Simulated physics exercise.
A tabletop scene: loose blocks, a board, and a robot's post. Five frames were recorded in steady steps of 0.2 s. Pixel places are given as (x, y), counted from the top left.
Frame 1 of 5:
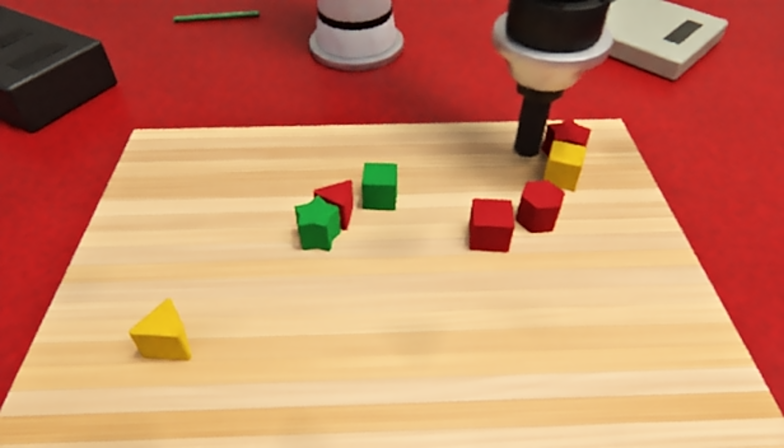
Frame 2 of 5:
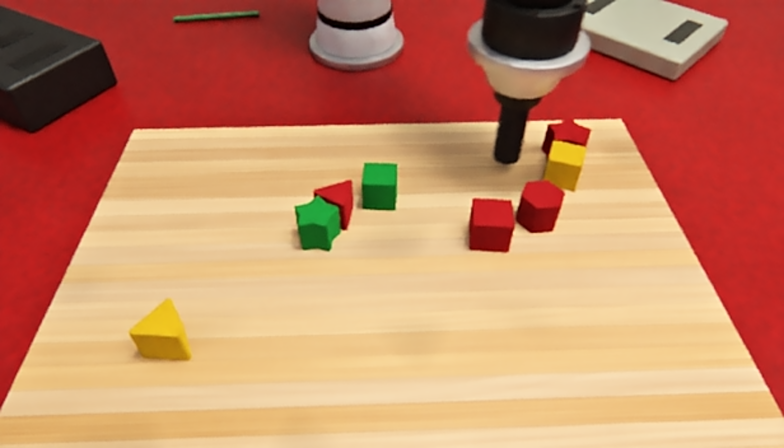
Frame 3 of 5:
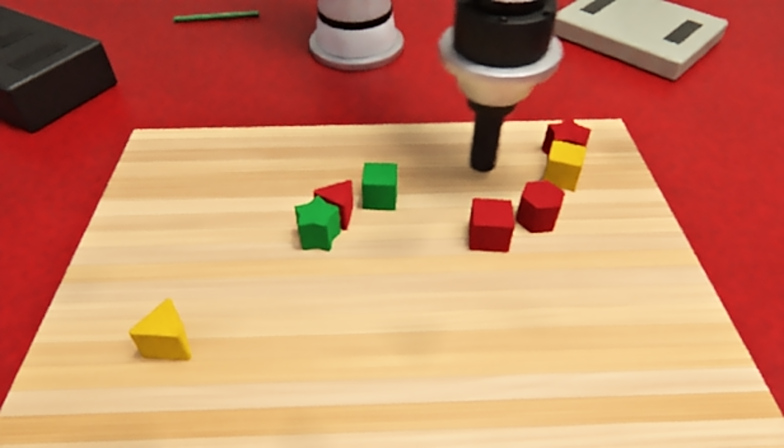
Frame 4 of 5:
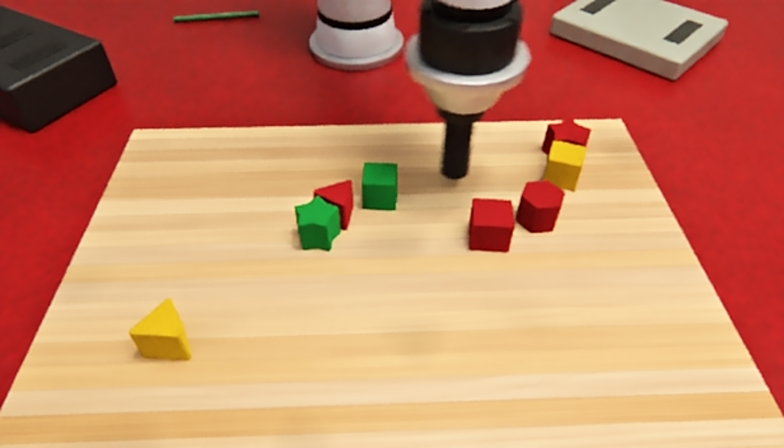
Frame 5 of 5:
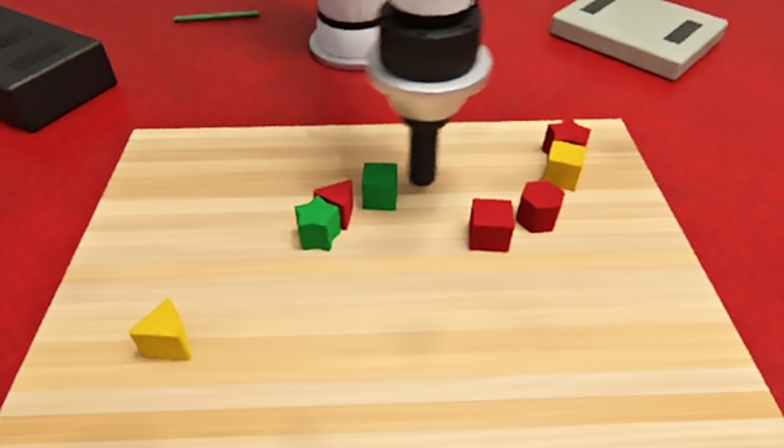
On a wooden board, a robot's post glides left past still red and yellow blocks.
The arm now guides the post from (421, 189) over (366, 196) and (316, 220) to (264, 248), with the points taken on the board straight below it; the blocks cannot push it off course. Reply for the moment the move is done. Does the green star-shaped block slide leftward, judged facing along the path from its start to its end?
Yes, that is how it ends up.
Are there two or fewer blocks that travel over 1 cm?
Short answer: No.
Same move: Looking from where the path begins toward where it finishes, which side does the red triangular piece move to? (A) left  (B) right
My answer is option B.
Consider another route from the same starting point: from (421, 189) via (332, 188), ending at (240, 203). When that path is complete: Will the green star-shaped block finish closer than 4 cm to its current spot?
Yes
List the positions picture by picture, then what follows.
Tip of the post (527, 149), middles of tops, green star-shaped block (315, 211), red triangular piece (336, 191), green square block (380, 173), red square block (493, 212), in the first picture.
Post (506, 156), nothing pushed, in the second picture.
Post (482, 164), nothing pushed, in the third picture.
Post (454, 171), nothing pushed, in the fourth picture.
Post (422, 178), green star-shaped block (315, 211), red triangular piece (336, 191), green square block (380, 173), red square block (493, 212), in the fifth picture.
What follows on the original path. One third of the way, post (364, 186); green star-shaped block (307, 218), turned 35° anticlockwise; red triangular piece (307, 195), turned 30° anticlockwise; green square block (332, 178), turned 25° anticlockwise.
Two thirds of the way, post (314, 210); green star-shaped block (303, 222), turned 55° anticlockwise; red triangular piece (244, 210), turned 60° anticlockwise; green square block (279, 193).
At the end, post (261, 237); green star-shaped block (297, 231), turned 85° anticlockwise; red triangular piece (224, 213), turned 55° anticlockwise; green square block (257, 194), turned 40° clockwise; red square block unmoved.
